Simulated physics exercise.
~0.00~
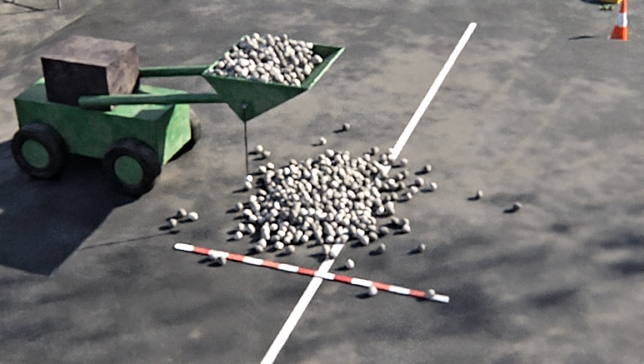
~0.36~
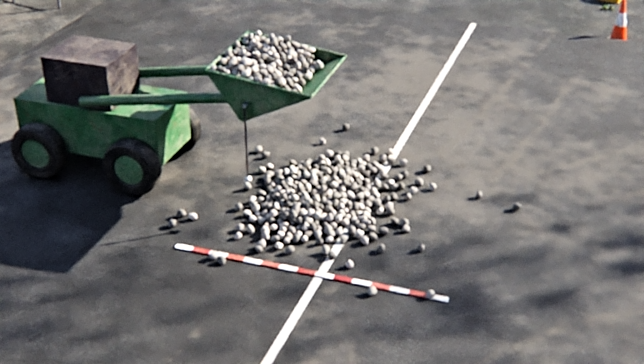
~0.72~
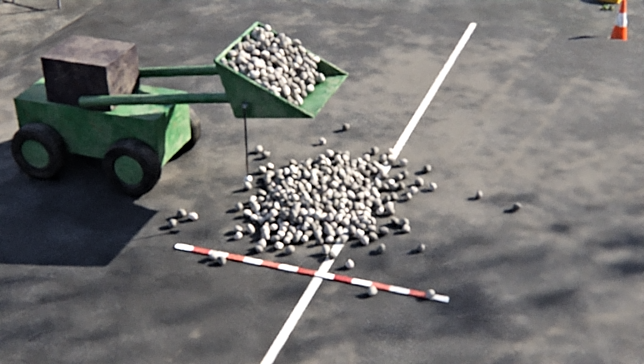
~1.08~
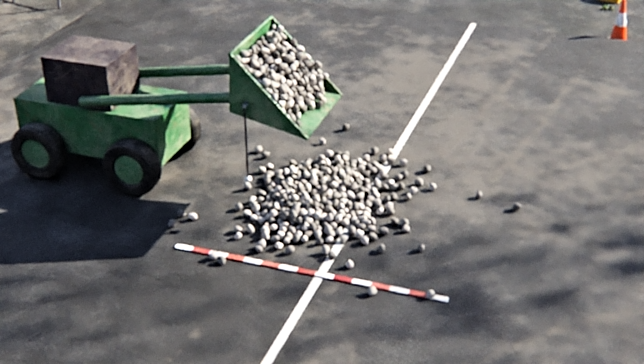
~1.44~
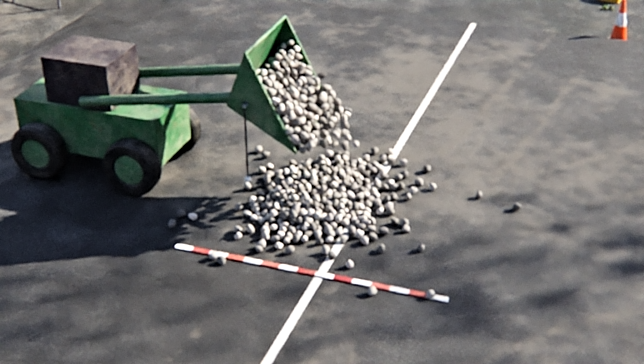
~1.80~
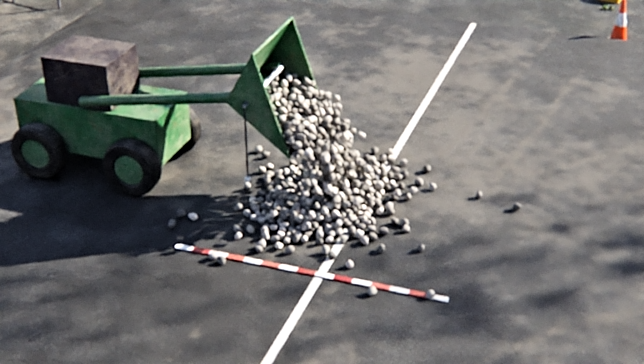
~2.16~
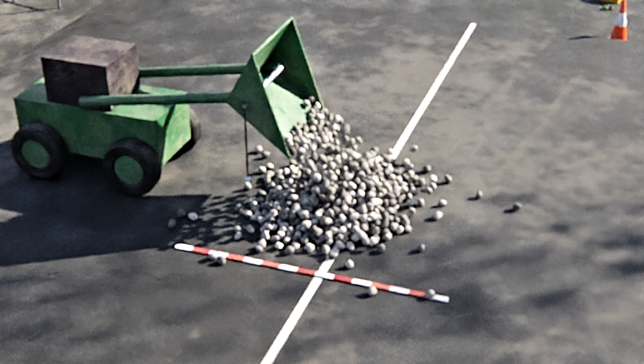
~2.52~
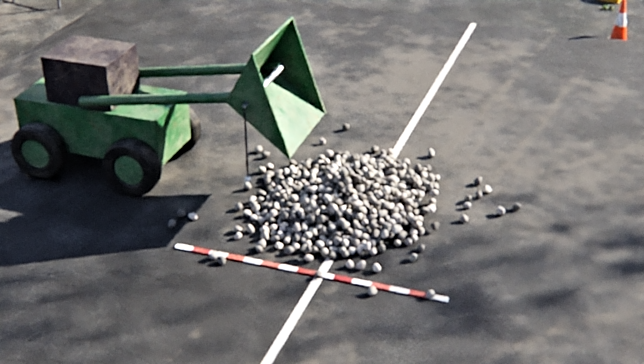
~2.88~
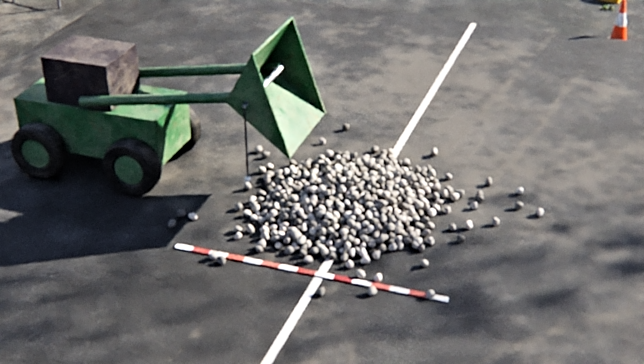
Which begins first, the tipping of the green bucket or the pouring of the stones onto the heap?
The green bucket begins to tip first, and the stones start pouring onto the heap only once it is tilted steeply.
A green loader with dark wheels and a brown block on its back stands at the left of a dark paved yard, seen from the side and a little above. Its raised bucket is full of rounded grey stones, and a loose heap of similar stones lies below, across a white painted line and behind a red and white banded rod. The bucket tips forward to the right, steeper and steeper, until the stones slide out over its lip. They pour onto the heap, which spreads to the right past the line. The bucket stays tilted and empty, with a wider heap and a few scattered stones below.
